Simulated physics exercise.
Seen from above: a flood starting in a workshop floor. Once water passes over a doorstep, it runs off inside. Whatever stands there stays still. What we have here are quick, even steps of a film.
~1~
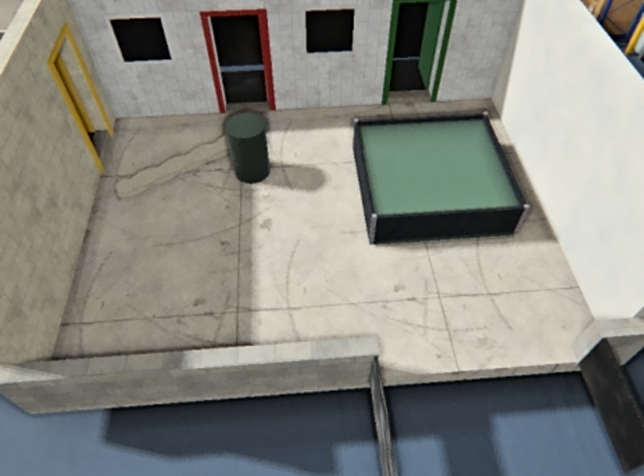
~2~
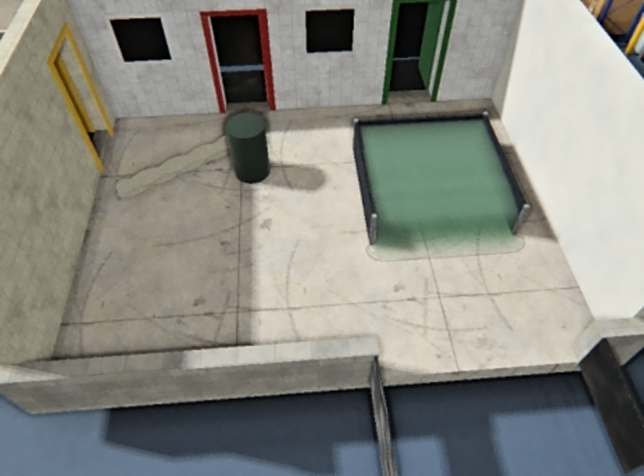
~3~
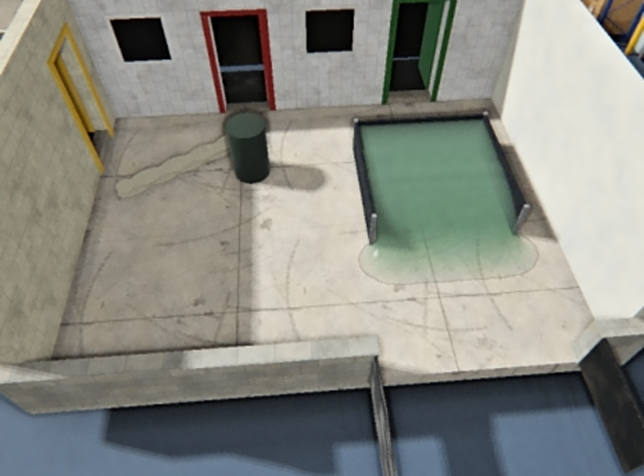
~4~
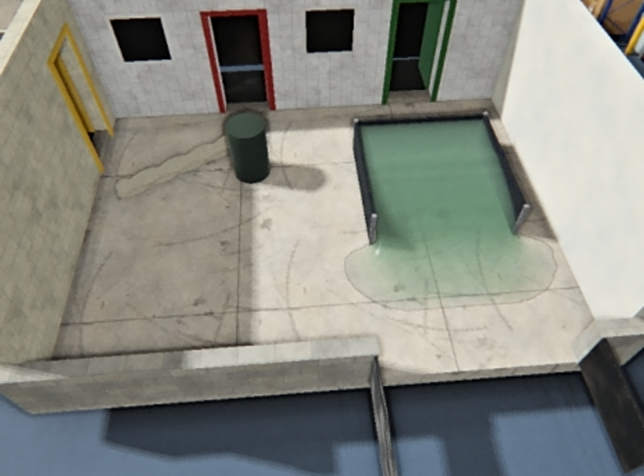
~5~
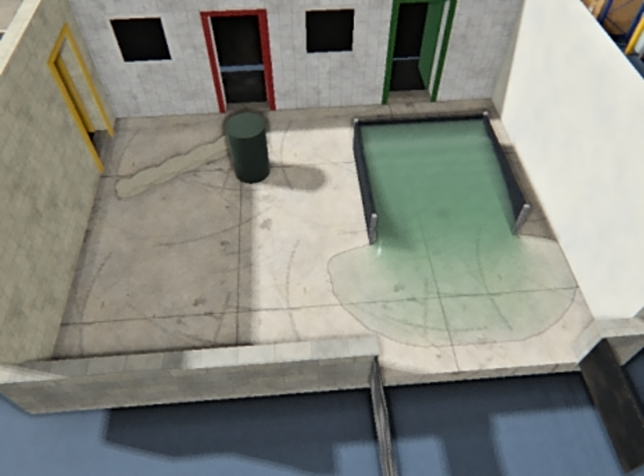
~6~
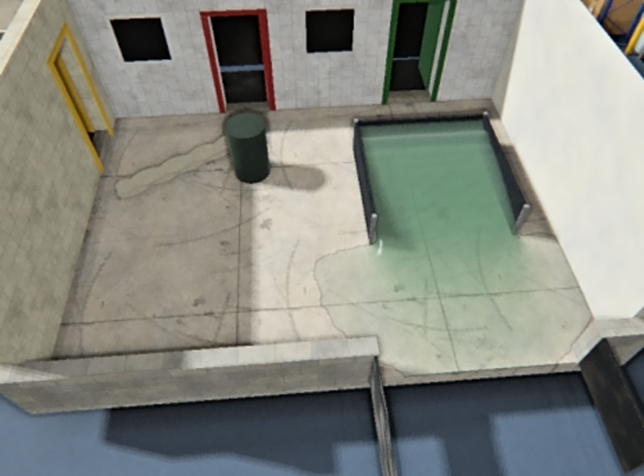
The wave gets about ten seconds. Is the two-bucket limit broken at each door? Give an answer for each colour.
The red door does not pass two buckets; the yellow door does not pass two buckets; the green door does not pass two buckets.
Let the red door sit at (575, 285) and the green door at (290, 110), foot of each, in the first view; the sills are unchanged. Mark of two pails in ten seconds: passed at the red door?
For the red door, it tops it.
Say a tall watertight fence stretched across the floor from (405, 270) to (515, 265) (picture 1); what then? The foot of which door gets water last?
I'd pick the red one.
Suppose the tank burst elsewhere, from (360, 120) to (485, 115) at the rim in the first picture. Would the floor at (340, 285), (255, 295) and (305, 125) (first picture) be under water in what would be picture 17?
Point by point: Unwetted; unwetted; soaked.
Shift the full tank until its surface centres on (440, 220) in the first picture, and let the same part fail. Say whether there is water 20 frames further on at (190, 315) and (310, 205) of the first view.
Soaked, bone-dry.
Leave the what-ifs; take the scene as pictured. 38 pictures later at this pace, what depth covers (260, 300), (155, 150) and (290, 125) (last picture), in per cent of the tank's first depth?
In that order: 2, 0 and 0 per cent.
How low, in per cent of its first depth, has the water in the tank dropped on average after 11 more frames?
It works out to roughly 36 percent.
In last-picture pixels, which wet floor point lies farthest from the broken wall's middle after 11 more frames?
My guess is roughly (168, 376).
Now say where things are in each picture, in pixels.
The first picture shows the water tank at (434, 164) is whole and still.
In the second picture, the front is at (519, 238), out from the gap at (445, 229).
In the third picture, the front is at (533, 252), out from the gap at (444, 231).
In the fourth picture, the front is at (551, 267), out from the gap at (444, 231).
In the fifth picture, water pours out at (444, 232) and has run to (558, 311).
In the sixth picture, the front is at a hidden place, out from the gap at (444, 232).
A moment on, water covers 20 % of the floor; the red door not reached, the yellow door not reached, the green door not reached.
Next, water covers 25 % of the floor; the red door not reached, the yellow door not reached, the green door not reached.
Then, water covers 35 % of the floor; the red door not reached, the yellow door not reached, the green door not reached.
Later, water covers 45 % of the floor; the red door not reached, the yellow door not reached, the green door not reached.
In the end, water covers 65 % of the floor; the red door not reached, the yellow door wet at the sill, nothing in, the green door wet at the sill, nothing in.
